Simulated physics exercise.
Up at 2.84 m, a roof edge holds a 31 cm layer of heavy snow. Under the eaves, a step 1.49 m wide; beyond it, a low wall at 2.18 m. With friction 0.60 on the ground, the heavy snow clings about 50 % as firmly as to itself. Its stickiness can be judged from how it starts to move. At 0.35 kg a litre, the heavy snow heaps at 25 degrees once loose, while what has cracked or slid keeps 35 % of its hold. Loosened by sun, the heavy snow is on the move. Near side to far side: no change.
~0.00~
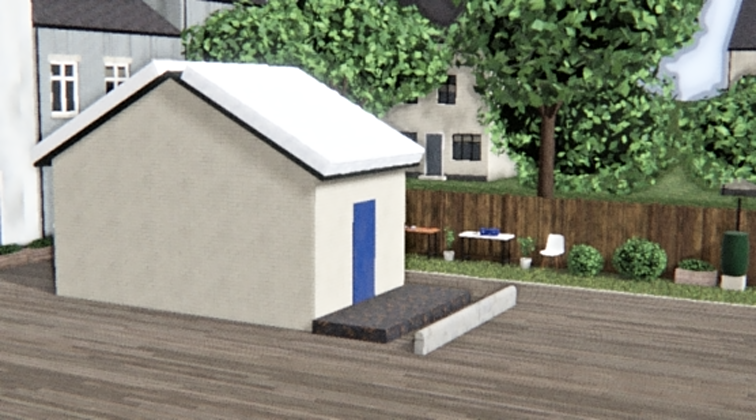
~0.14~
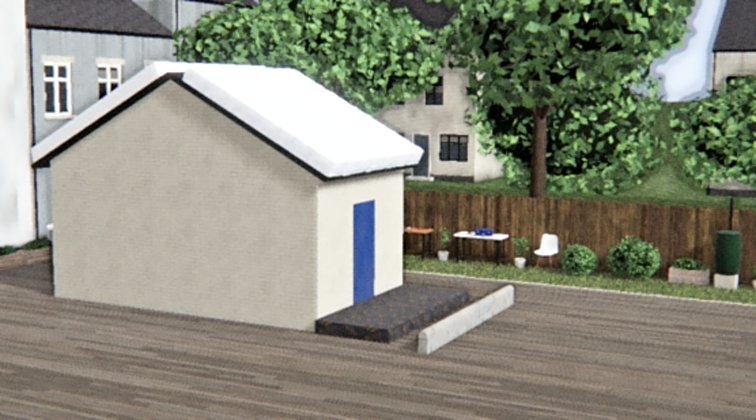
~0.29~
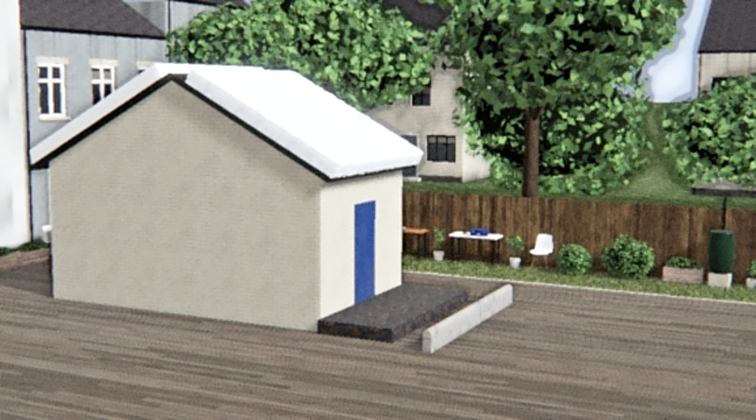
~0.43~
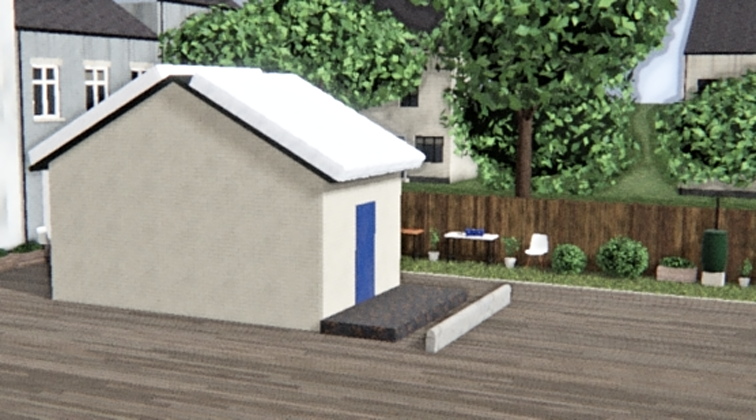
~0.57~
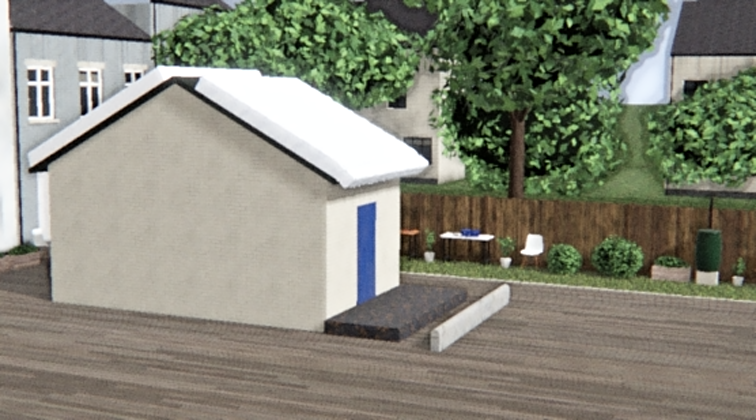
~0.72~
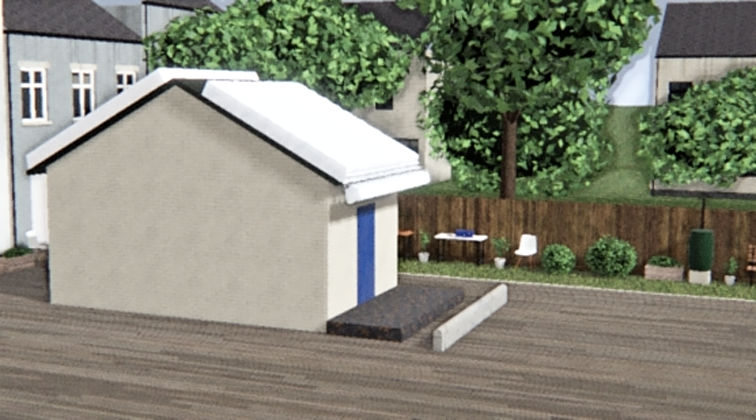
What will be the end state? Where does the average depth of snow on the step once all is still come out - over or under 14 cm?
Result: Over.
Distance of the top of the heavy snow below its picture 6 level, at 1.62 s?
Roughly 0.7 m.
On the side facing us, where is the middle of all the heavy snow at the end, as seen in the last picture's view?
It comes out near (442, 333), give or take.
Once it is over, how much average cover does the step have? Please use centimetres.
19 cm.
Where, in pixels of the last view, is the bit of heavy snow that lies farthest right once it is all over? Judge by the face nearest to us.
Roughly at the pixel (612, 364).
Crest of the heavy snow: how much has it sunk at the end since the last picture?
Around 3.9 m.
After 1.13 s, 86 % of the snow is still up on the roof and 14 % is falling or down.
After 1.62 s, 63 % of the snow is still up on the roof and 37 % is falling or down.
After 2.11 s, 28 % of the snow is still up on the roof and 72 % is falling or down.
After 2.60 s, none of the snow is still up on the roof and all is falling or down.
After 3.70 s, none of the snow is still up on the roof and the snow on the step is 19 cm deep on average.
